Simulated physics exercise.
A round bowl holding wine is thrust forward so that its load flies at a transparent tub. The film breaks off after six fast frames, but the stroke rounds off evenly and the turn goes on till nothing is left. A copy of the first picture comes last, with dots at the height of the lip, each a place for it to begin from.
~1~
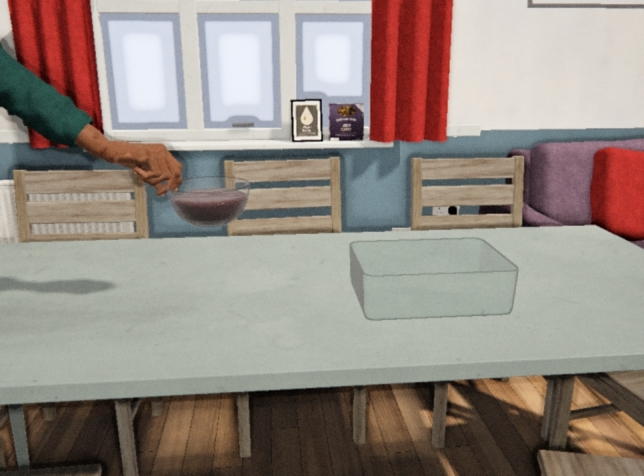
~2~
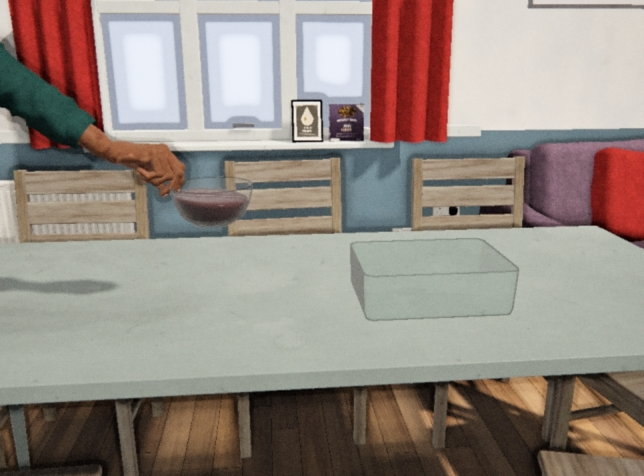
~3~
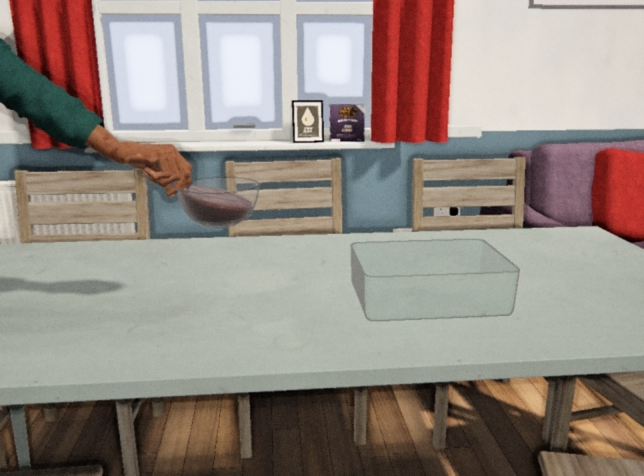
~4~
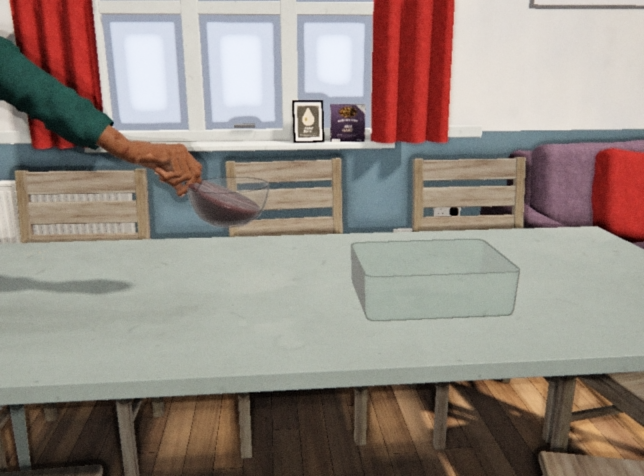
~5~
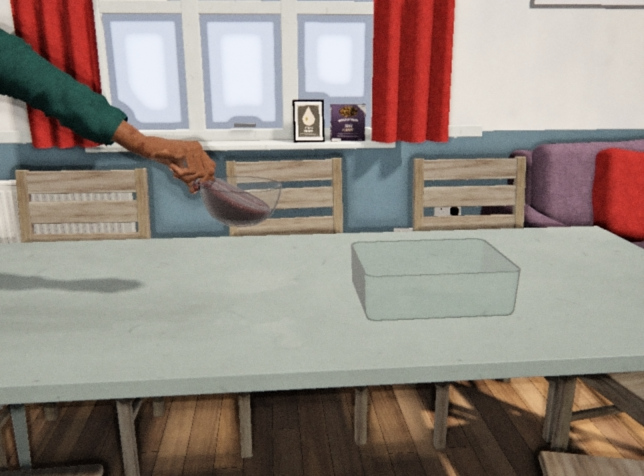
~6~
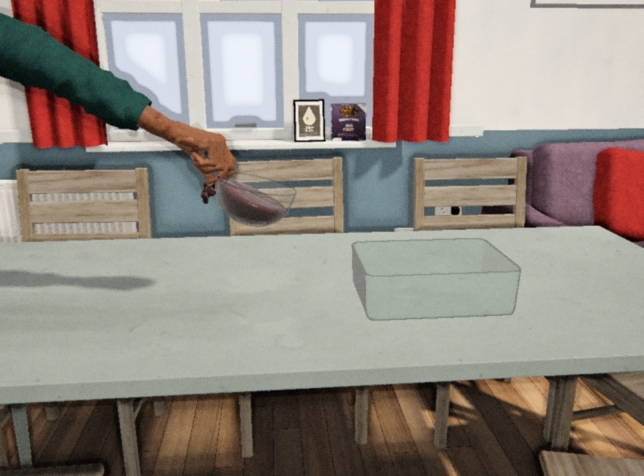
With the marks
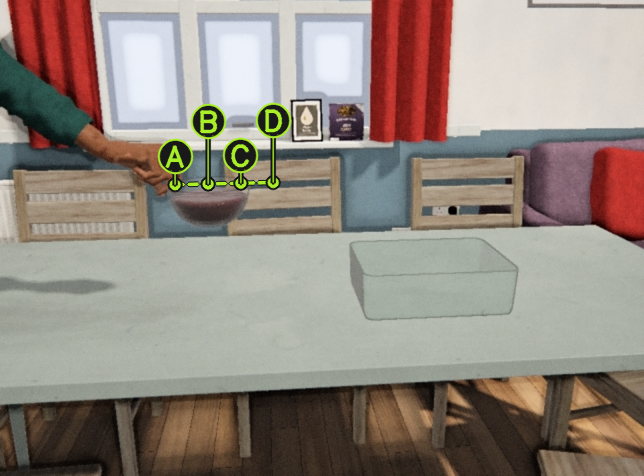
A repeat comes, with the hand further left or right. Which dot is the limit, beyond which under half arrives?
Choose D.
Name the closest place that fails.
Here it is place C.
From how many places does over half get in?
One of them.
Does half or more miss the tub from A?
Yes.
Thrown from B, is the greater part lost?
Yes, that goes wrong.
On the marked copy, A at (175, 184); B at (208, 183); C at (240, 183); D at (273, 182).
Choosing A, about 0 % lands in the tub, 100 % falls short.
Choosing B, about 0 % lands in the tub, 99 % falls short.
Choosing C, about 32 % lands in the tub, 65 % falls short and 3 % goes beside or beyond.
Choosing D, about 67 % lands in the tub, 27 % falls short and 6 % goes beside or beyond.
